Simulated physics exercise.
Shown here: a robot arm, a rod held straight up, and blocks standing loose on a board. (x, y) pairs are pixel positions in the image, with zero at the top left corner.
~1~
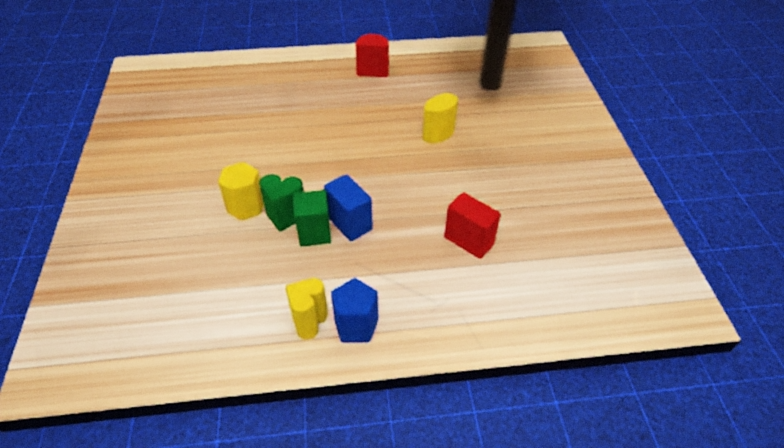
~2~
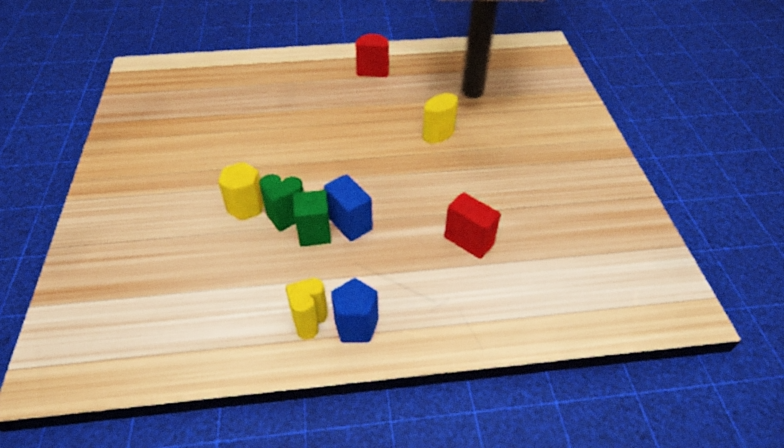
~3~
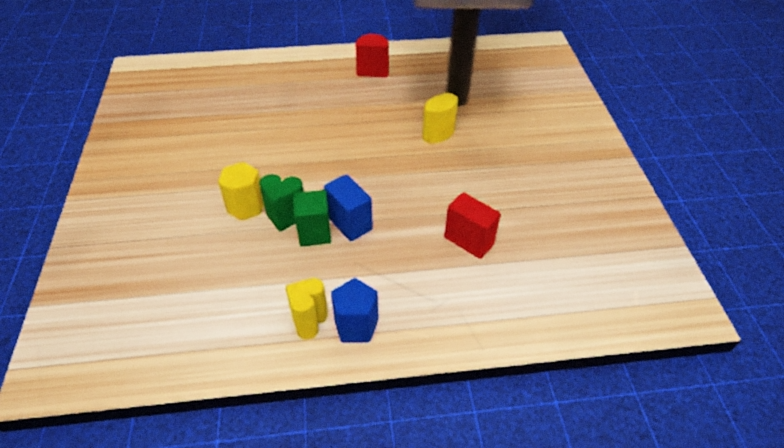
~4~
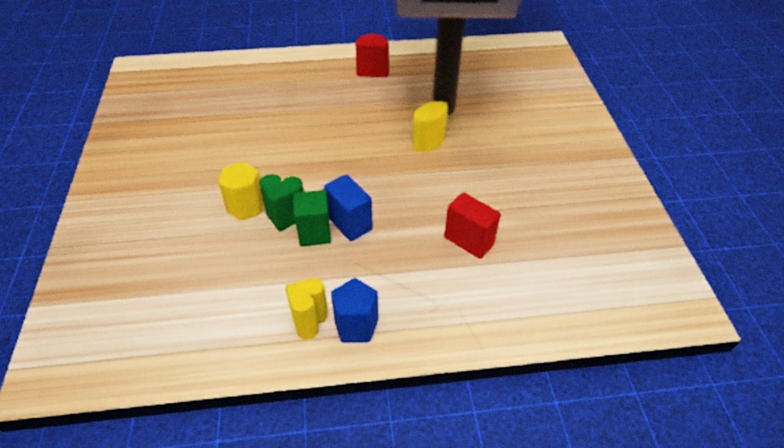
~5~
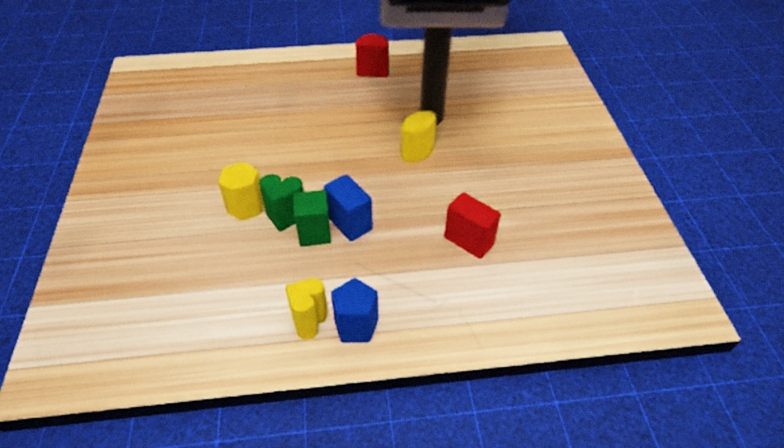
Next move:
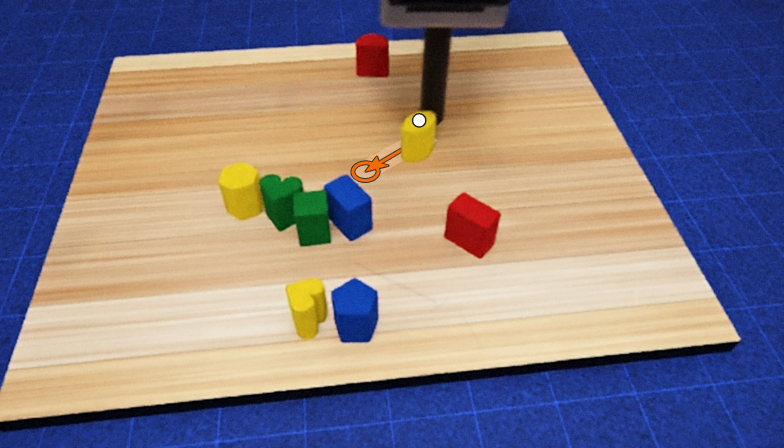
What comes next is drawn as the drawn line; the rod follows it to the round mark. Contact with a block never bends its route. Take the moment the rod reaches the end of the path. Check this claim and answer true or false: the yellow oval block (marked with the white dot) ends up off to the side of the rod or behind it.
True
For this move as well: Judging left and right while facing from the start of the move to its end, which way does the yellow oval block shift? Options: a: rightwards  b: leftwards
b (leftwards)
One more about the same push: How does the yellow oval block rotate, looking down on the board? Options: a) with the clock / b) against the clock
That would be b.
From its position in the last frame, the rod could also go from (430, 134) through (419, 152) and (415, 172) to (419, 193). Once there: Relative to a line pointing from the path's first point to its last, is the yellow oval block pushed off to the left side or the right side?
Sideways shift: Right.
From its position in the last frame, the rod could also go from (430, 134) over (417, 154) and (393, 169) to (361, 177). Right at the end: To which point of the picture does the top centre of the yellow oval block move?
At pixel (354, 168).
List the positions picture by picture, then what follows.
Lower end of the rod at (490, 85), tops of blocks, blue rectangular block at (347, 191), yellow oval block at (441, 102), in the first picture.
Rod at (472, 92), blocks as before, in the second picture.
Rod at (457, 100), blocks as before, in the third picture.
Rod at (443, 109), yellow oval block at (431, 110), in the fourth picture.
Rod at (432, 118), blue rectangular block at (347, 191), yellow oval block at (419, 120), in the fifth picture.
The drawn path runs from (430, 134) directly to (365, 172); the dot is on the yellow oval block.
On the path given first. Halfway along, rod at (399, 136); yellow oval block at (394, 142), turned 30° anticlockwise.
At the end, rod at (365, 155); blue rectangular block not moved; yellow oval block at (380, 161), turned 90° anticlockwise.
